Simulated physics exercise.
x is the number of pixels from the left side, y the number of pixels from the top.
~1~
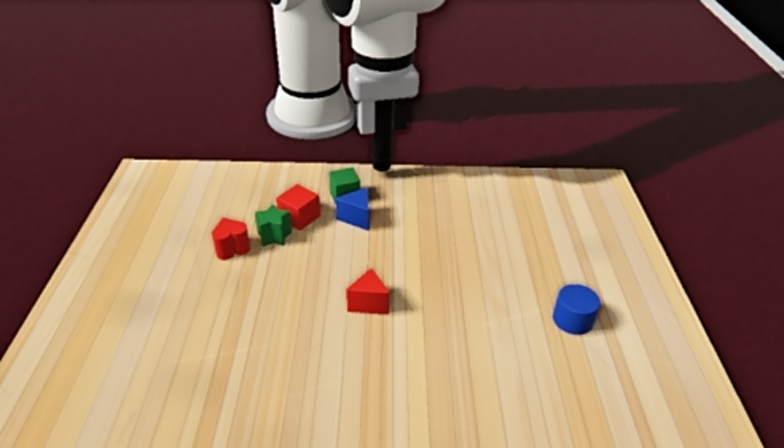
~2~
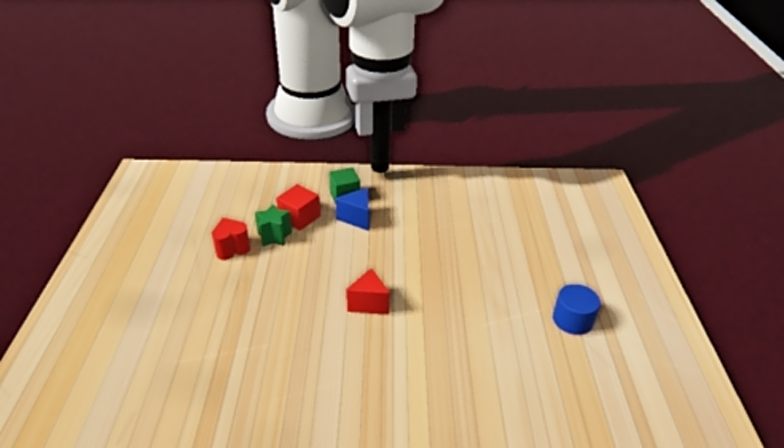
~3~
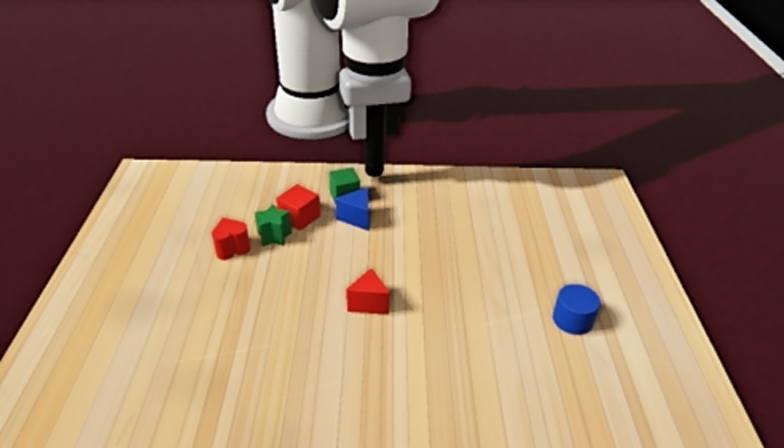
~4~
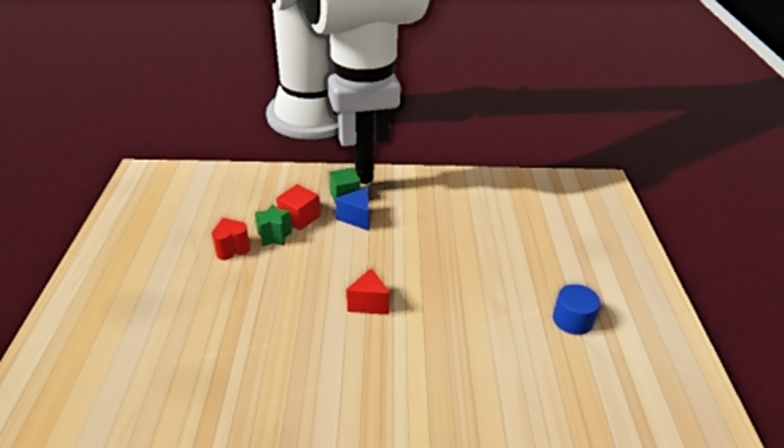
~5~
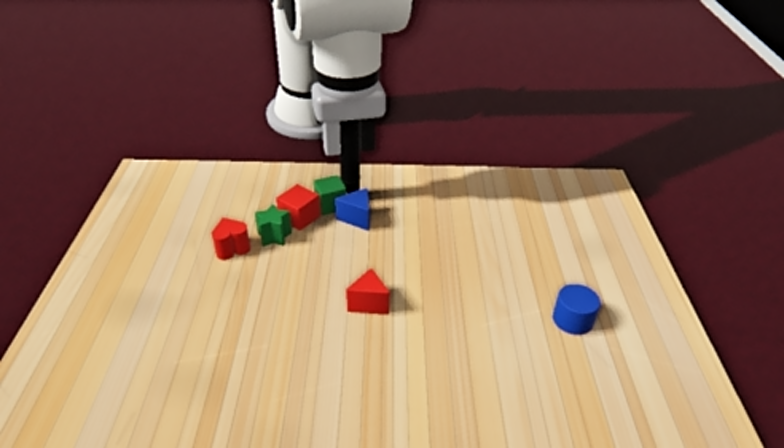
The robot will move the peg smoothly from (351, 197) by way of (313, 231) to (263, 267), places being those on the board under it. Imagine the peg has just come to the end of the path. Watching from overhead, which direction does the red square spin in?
Clockwise, looking down.
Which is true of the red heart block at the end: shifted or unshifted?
By the last moment, the red heart block will have left its place.
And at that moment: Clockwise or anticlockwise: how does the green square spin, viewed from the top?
Spins clockwise.
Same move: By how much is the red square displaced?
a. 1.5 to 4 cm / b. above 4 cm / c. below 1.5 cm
It's b.
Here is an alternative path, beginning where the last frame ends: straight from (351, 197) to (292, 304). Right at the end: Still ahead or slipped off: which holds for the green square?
The block gets away.
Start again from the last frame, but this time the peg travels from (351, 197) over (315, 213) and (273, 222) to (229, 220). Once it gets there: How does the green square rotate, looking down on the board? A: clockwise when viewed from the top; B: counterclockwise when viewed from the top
(B)
The first path, step by step. One third of the way, peg (327, 212); red heart block (222, 231); green star (252, 223), turned 20° anticlockwise; red square (271, 204), turned 45° clockwise; green square (302, 203).
Two thirds of the way, peg (297, 235); red heart block (212, 236), turned 10° clockwise; green star (241, 225), turned 35° anticlockwise; red square (252, 202), turned 80° clockwise; green square (275, 213), turned 50° clockwise.
At the end, peg (262, 258); red heart block (210, 237), turned 15° clockwise; green star (240, 225), turned 40° anticlockwise; red square (251, 201), turned 85° clockwise; green square (273, 214), turned 60° clockwise.
